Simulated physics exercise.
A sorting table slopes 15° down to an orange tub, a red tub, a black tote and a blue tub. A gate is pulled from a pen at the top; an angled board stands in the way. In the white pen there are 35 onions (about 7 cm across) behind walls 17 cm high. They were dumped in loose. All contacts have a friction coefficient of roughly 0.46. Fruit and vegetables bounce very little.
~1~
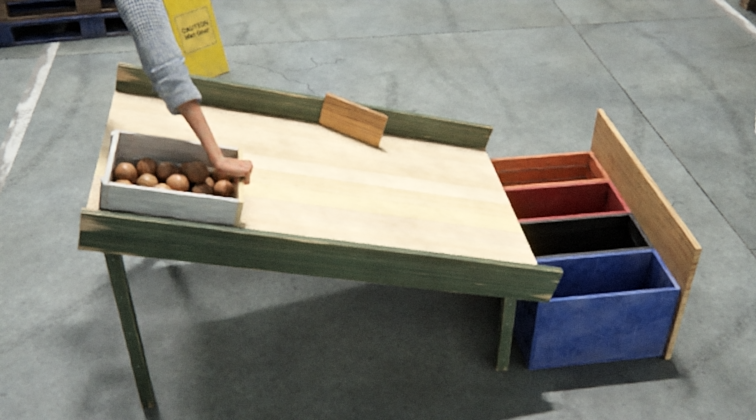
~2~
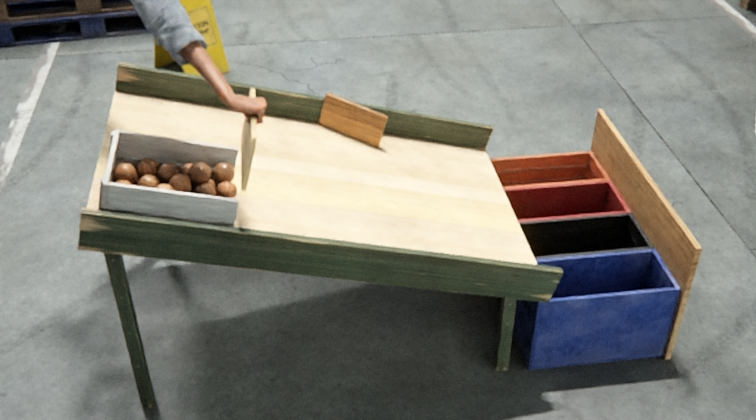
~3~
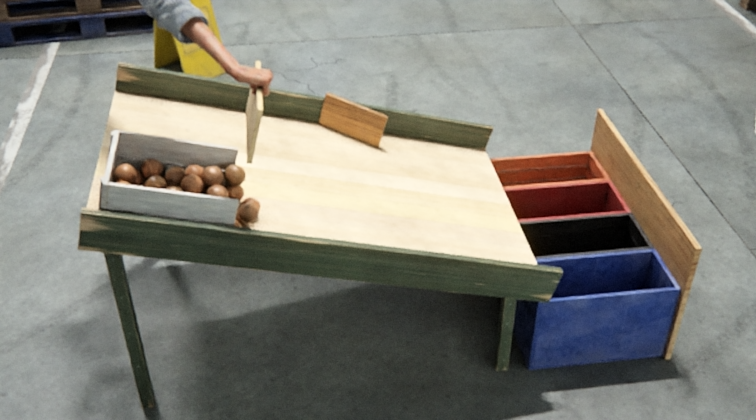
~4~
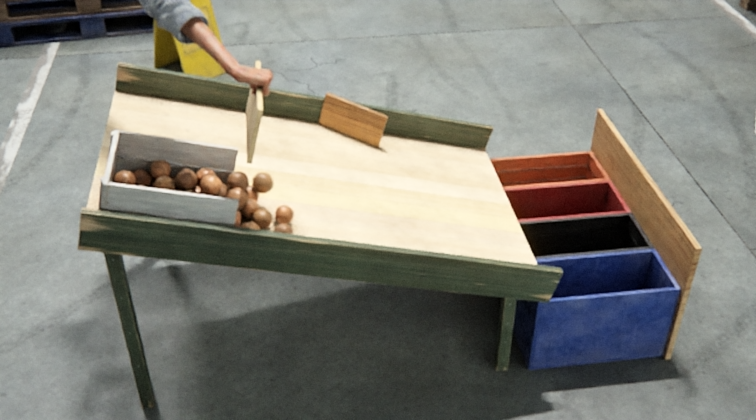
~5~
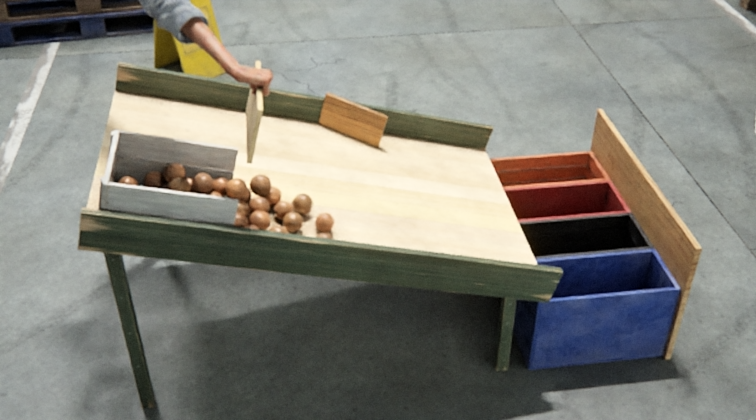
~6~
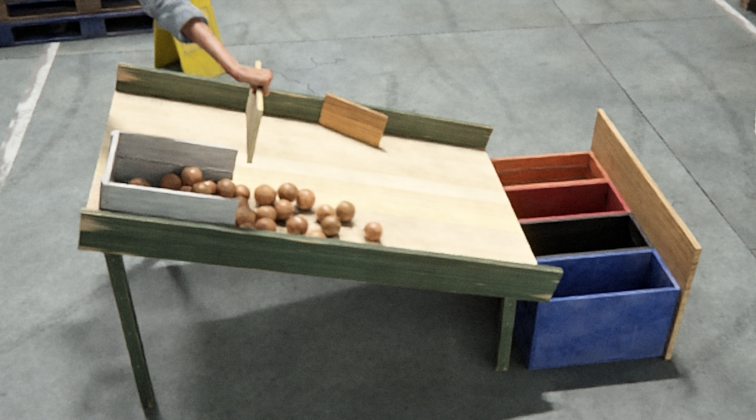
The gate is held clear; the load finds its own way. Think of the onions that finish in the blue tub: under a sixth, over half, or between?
Over half of the onions end in the blue tub.
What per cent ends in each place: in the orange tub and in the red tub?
About 0 and 5 per cent.
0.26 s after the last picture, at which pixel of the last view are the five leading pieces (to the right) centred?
At about (449, 240).
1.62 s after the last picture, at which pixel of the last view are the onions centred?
Near (616, 319).
Then, 0.26 s after the last picture, 9 still in the white pen and 26 on the slope.
Then, 0.58 s after the last picture, 2 in the blue tub, 28 on the slope and 5 in the air.
Then, 1.04 s after the last picture, 1 in the red tub, 6 in the black tote, 12 in the blue tub, 13 on the slope and 3 in the air.
Final count (1.62 s after the last picture), 1 in the red tub, 12 in the black tote and 22 in the blue tub. Asked share, 22 of 35, 63 per cent.
